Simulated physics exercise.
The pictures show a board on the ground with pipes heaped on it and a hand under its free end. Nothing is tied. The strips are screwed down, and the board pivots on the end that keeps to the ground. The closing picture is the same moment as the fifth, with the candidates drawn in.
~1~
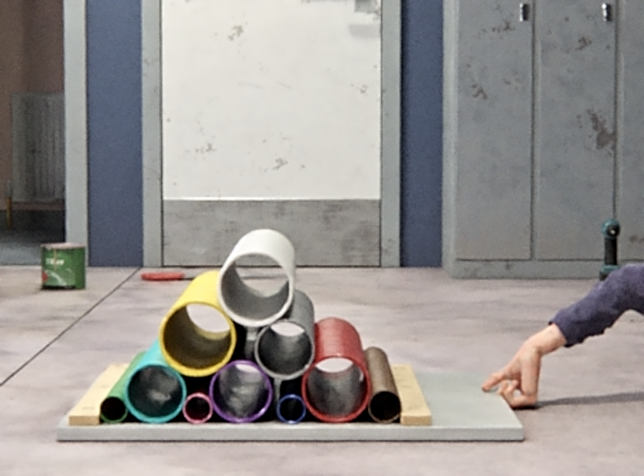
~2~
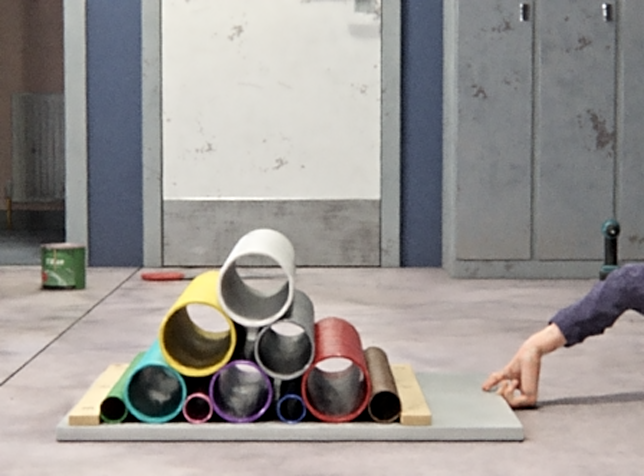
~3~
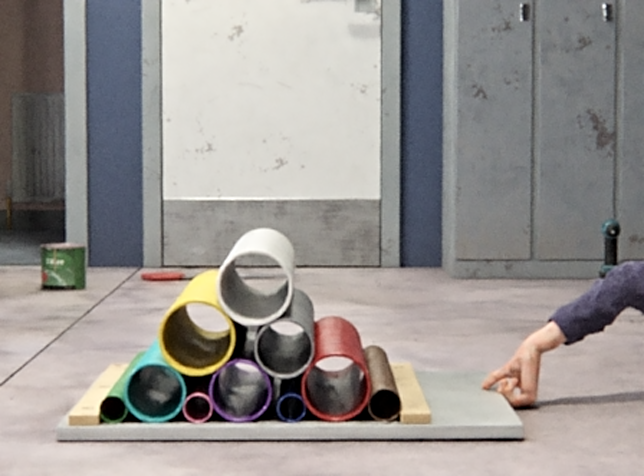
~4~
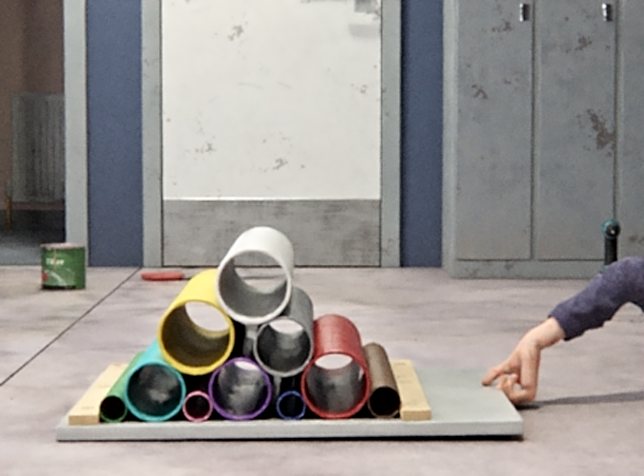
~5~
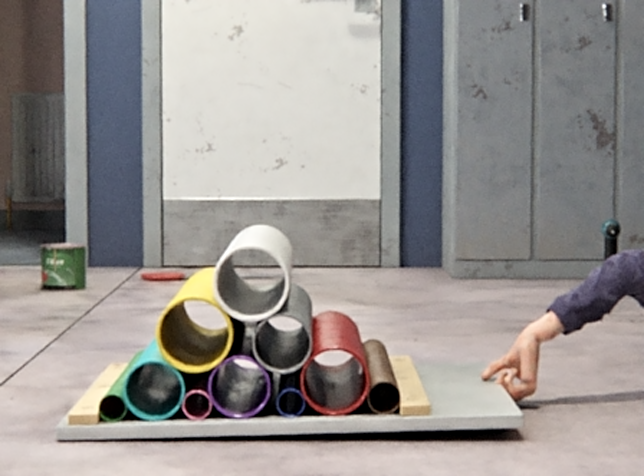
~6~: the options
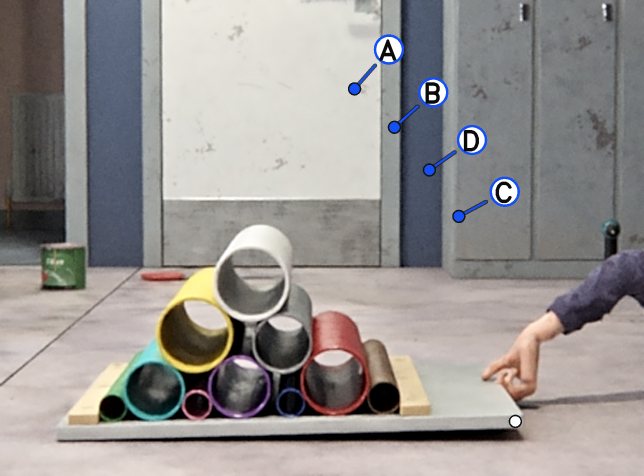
Hand raising the right end of a grey board very slightly, with a stack of colourful pipes resting between wooden strips.
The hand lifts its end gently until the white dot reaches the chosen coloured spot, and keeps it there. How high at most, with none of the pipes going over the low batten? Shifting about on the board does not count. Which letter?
The last mark within the limit is C.
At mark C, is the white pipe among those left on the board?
Yes.
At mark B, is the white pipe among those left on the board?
The white pipe: No.
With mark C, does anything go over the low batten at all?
No.
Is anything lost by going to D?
Yes, at D.
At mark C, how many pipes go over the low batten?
At C the number is none.
On the marked copy, A at (354, 89); B at (394, 127); C at (459, 216); D at (429, 170); the white dot at (516, 422).
Following C. Soon after the start, board at 17°.
Later, board at 28°.
In the end, board at 28°, none over the low batten.
As for the rest, A seven over the low batten; B ten over the low batten; D six over the low batten.
